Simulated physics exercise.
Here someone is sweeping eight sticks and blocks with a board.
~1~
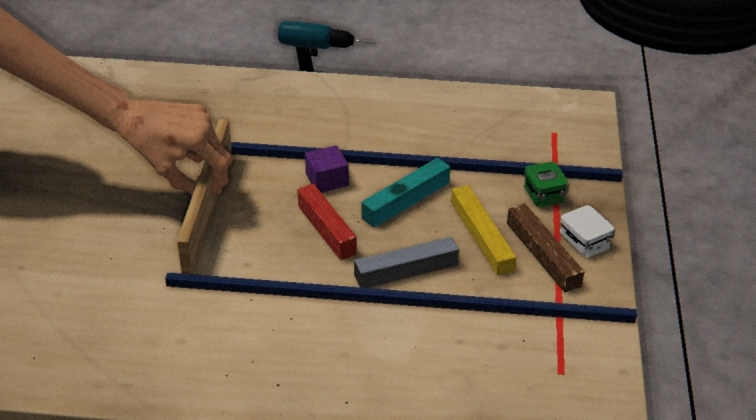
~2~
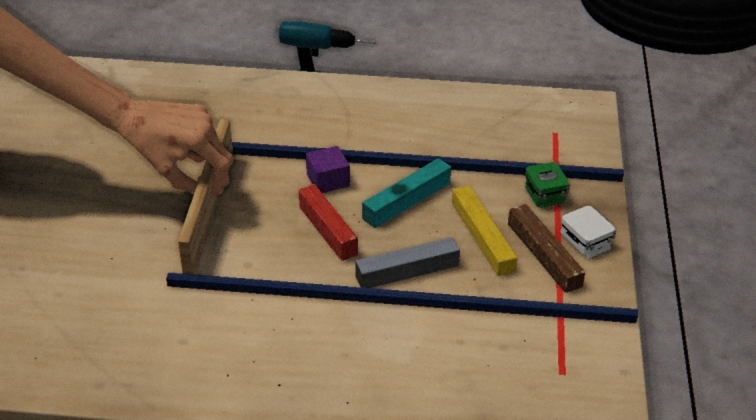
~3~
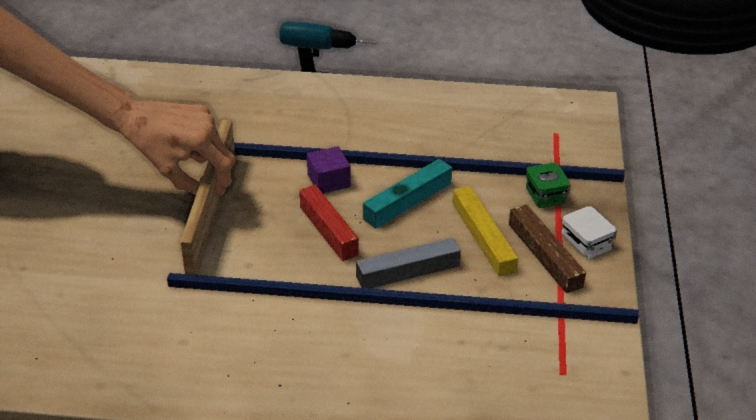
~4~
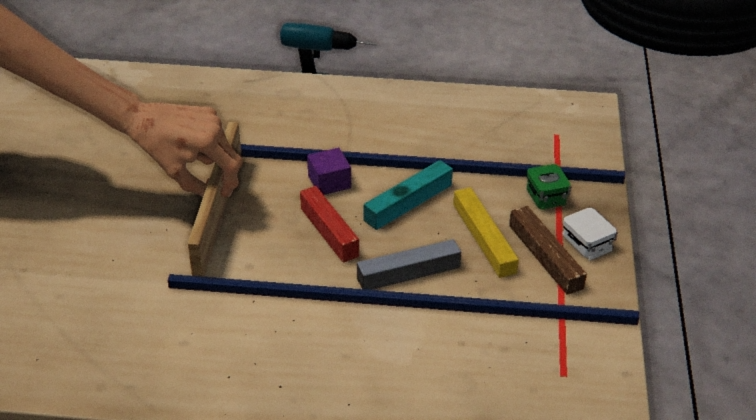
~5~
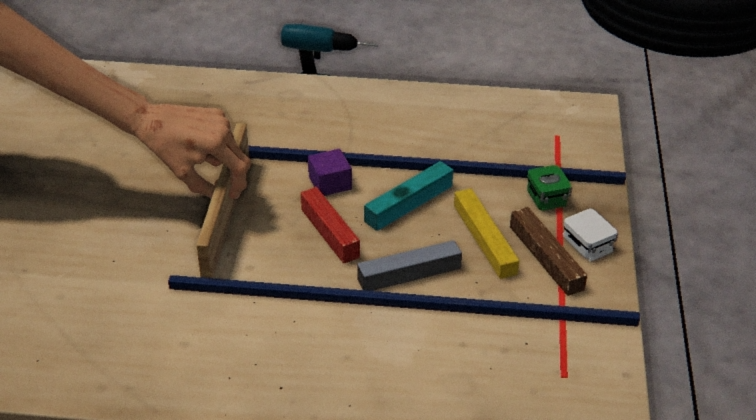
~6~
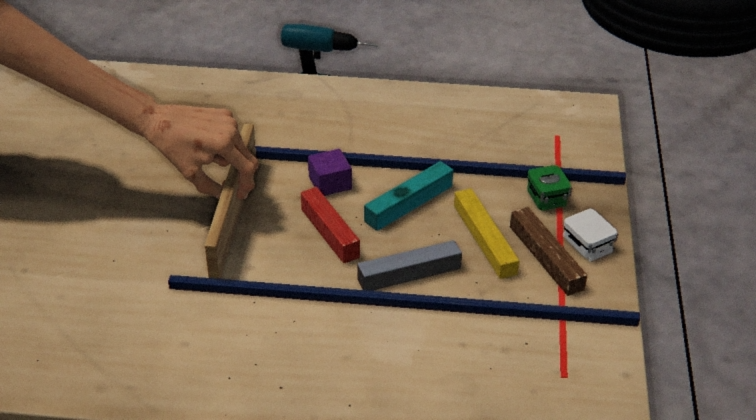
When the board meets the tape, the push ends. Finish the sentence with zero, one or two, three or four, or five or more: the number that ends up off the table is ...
The number that ends up off the table is three or four.
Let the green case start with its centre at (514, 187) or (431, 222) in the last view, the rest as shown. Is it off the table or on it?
At the first spot the green case topples off; at the second it hangs on.
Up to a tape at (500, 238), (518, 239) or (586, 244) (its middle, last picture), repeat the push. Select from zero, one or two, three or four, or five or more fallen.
Counts as listed: One to two / one to two / 3 or 4.
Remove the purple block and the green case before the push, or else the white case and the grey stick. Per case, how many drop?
First try 2, second try 1.
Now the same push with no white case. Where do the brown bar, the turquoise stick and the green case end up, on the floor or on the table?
Taking them one by one, the brown bar drops away, the turquoise stick holds its spot and the green case drops away.
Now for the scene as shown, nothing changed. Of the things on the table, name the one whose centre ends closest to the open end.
It would be the turquoise stick.
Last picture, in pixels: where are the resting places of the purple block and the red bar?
The purple block ends up near (578, 195), and the red bar near (571, 244).
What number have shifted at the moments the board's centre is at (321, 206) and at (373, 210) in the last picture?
At the first spot the count is 2, and at the second it is 4.
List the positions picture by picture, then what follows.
In the first picture, white case (586, 232); green case (545, 185); brown bar (544, 247); board (207, 195); tape (557, 239).
In the second picture, green case (546, 186); red bar (328, 222).
In the third picture, brown bar (546, 248); board (210, 196).
In the fourth picture, white case (588, 234); grey stick (409, 265).
In the fifth picture, green case (548, 189); purple block (330, 173).
In the sixth picture, white case (589, 236); green case (548, 189); brown bar (547, 250); board (232, 199); tape (560, 242).
Early on, none off yet; white case at rest near (589, 236); green case at rest near (548, 189); brown bar at rest near (547, 250).
A while later, none off yet; white case moving near (601, 235); green case at rest near (550, 189); brown bar travelled a little near (579, 248).
Finally, the number that fall off is three or four; lost, yellow bar, brown bar, green case and white case.
